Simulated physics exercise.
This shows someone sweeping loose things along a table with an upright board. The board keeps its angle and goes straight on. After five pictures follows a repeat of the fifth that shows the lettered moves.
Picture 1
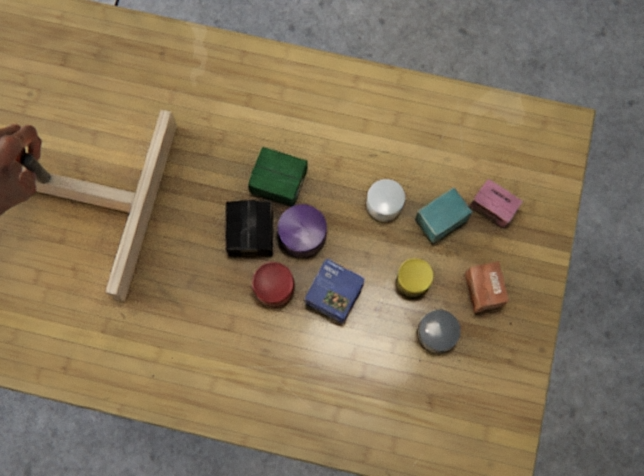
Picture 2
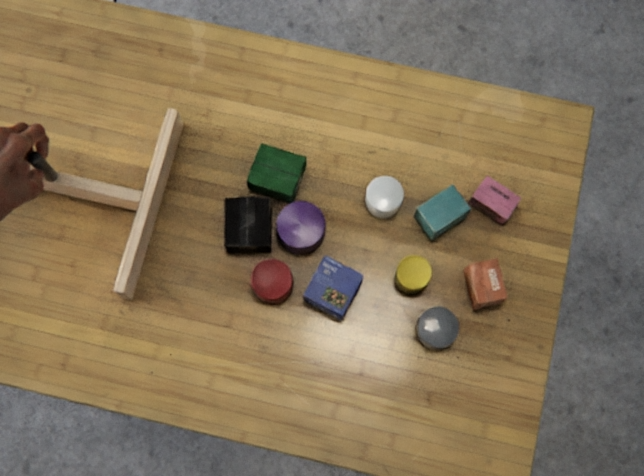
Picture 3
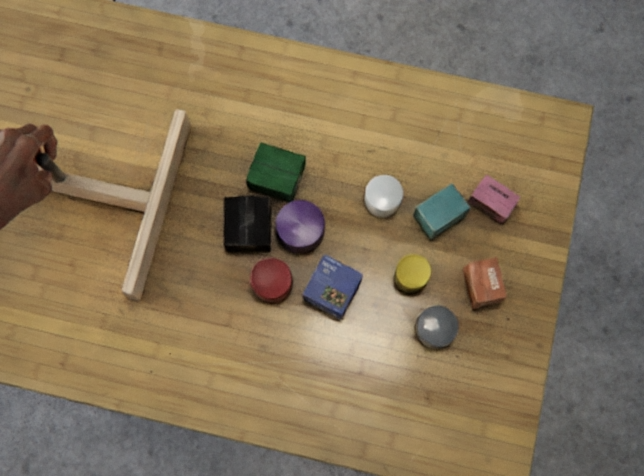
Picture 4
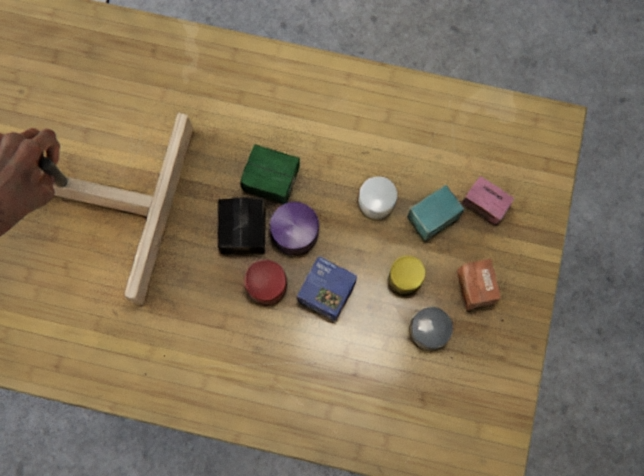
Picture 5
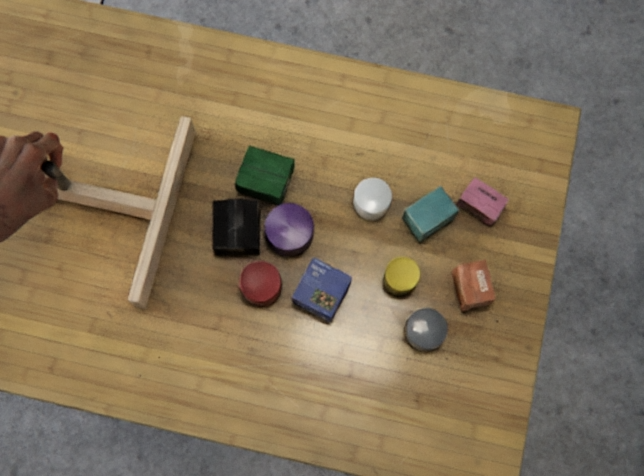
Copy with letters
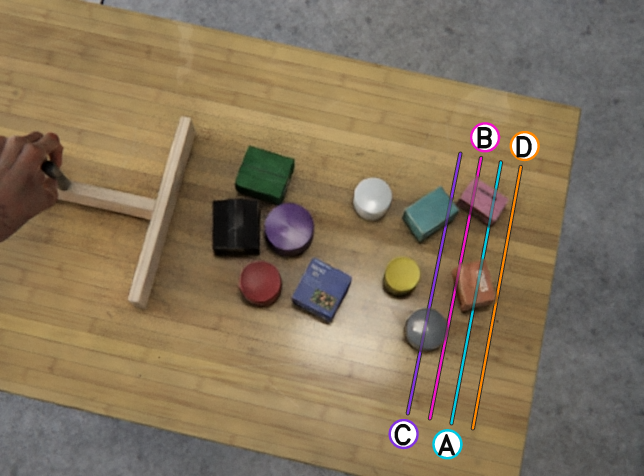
On a wooden table, a hand holding the handle of a T-shaped wooden board slides it a short way right toward a group of coloured boxes, tins and jars, which stay in place relative to one another, untouched.
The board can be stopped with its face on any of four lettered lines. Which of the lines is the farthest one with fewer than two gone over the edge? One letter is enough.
Up to line C.
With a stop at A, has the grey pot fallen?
Yes.
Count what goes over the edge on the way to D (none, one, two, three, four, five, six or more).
By then, six or more.
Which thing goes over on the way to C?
It is the orange box.
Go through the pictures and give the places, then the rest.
White pot (385, 201); orange box (487, 287); turquoise block (444, 216), in the first picture.
Board (146, 198); purple tin (301, 228), in the second picture.
Board (154, 199); red tub (272, 281), in the third picture.
Board (157, 203); green box (270, 174), in the fourth picture.
Board (160, 207); pink packet (482, 202); yellow jar (401, 277); white pot (372, 199), in the fifth picture.
On the marked copy, A at (477, 288); B at (456, 283); C at (435, 279); D at (498, 293).
With C. Early on, board (258, 229); green box (303, 184); red tub (273, 287).
Further on, board (357, 251); orange box (494, 287); pink packet (487, 199).
At the end, board (435, 269); orange box over the edge; turquoise block (550, 246); one fallen.
As for the rest, A drops four; B drops four; D drops seven.
